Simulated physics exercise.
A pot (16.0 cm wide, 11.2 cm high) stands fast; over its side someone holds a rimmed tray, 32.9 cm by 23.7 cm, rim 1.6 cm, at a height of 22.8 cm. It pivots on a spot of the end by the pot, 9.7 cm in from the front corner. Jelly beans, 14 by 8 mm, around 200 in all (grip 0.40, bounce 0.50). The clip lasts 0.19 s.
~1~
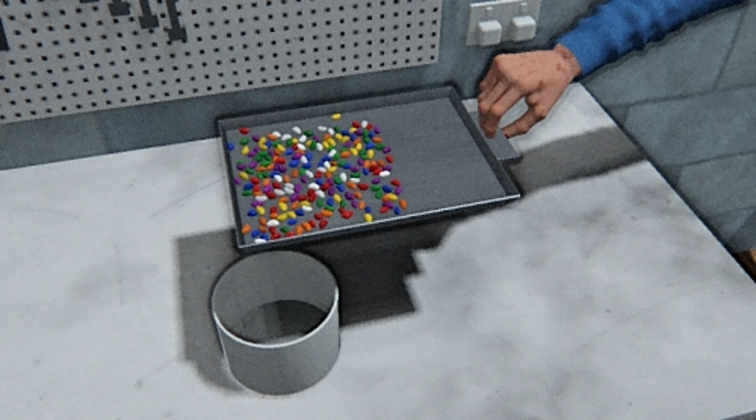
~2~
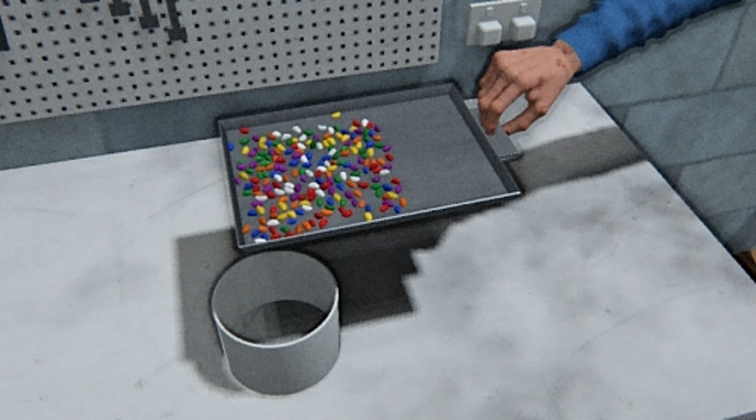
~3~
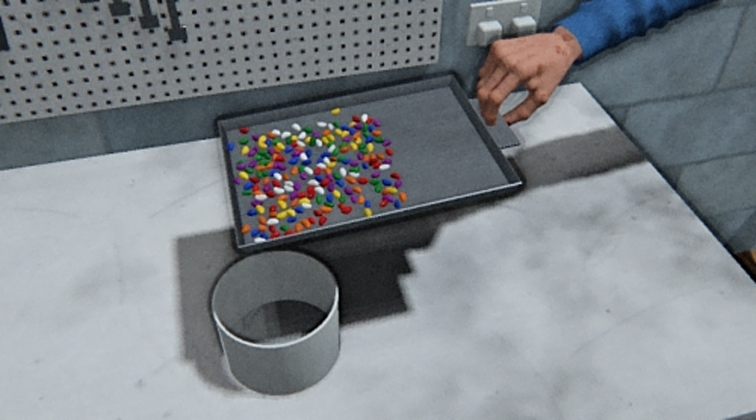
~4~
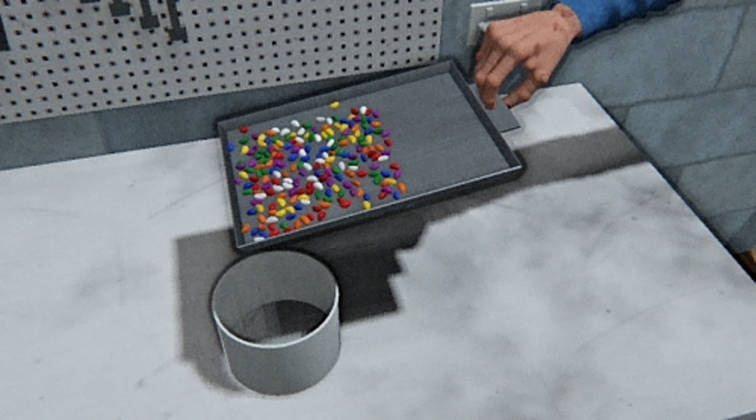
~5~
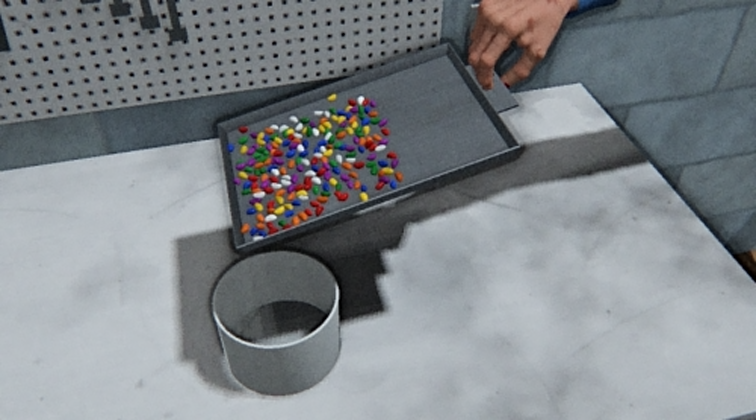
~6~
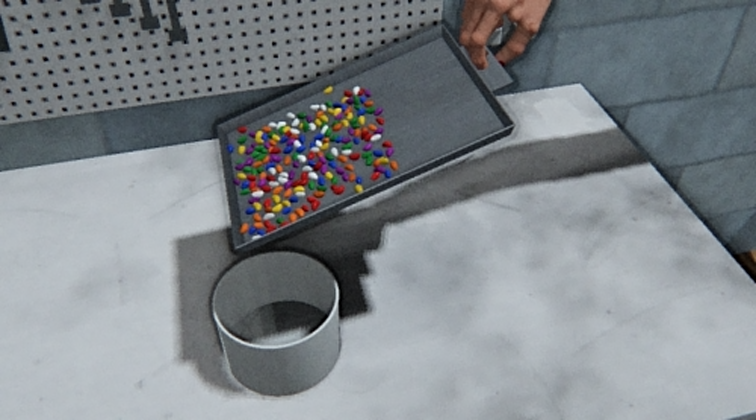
A pale marble-like worktop beside a grey block wall and a perforated panel is seen from above at an angle. A dark rimmed tray holds many multicoloured jelly beans spread over its left half, a light grey round pot stands in front, and a blue-sleeved hand grips the tray's right end. The hand steadily raises that end while the beans stay bunched on the left and the camera keeps still.
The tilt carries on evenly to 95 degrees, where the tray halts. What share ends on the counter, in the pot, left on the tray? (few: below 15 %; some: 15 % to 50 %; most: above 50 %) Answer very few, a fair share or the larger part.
Counter the larger part, pot very few, tray very few.
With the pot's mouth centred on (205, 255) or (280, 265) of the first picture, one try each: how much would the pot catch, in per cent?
Some 55 and 0 per cent.
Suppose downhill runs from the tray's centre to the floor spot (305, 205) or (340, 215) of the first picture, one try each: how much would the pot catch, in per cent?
Some 75 and 90 per cent.
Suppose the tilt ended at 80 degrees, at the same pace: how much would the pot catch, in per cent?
Then about 5 per cent.
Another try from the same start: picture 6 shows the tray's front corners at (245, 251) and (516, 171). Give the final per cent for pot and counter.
Pot 95, counter 5.
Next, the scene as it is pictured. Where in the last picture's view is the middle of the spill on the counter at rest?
At about (173, 298).
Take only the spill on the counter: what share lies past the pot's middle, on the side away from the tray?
About 90 per cent.
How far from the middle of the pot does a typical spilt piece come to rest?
Some 20 cm.
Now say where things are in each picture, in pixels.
Tray tilt 0 degrees, front corners at (244, 242) and (513, 193); middle of the pieces at (319, 175); pot at (275, 295), in the first picture.
Tray tilt 1 degrees, front corners at (244, 242) and (514, 190); middle of the pieces at (319, 174), in the second picture.
Tray tilt 4 degrees, front corners at (243, 242) and (515, 181), lowest corner left back; middle of the pieces at (318, 172), in the third picture.
Tray tilt 8 degrees, front corners at (242, 242) and (515, 165), lowest corner left back; middle of the pieces at (317, 167), in the fourth picture.
Tray tilt 13 degrees, front corners at (241, 242) and (513, 145), lowest corner left back; middle of the pieces at (315, 162), in the fifth picture.
Tray tilt 19 degrees, front corners at (239, 243) and (507, 124), lowest corner left back; middle of the pieces at (311, 156); pot at (276, 296), in the sixth picture.
Then, 0.27 s after the last picture, tilt 57 degrees; the tray holds 100 %, the pot 0 %.
Then, 0.45 s after the last picture, tilt 83 degrees; the tray holds 40 %, the pot 0 %.
Then, 0.75 s after the last picture, tilt 95 degrees; the tray holds 0 %, the pot 5 %.
In the end, counter 95 %, pot 5 %, tray 0 %.
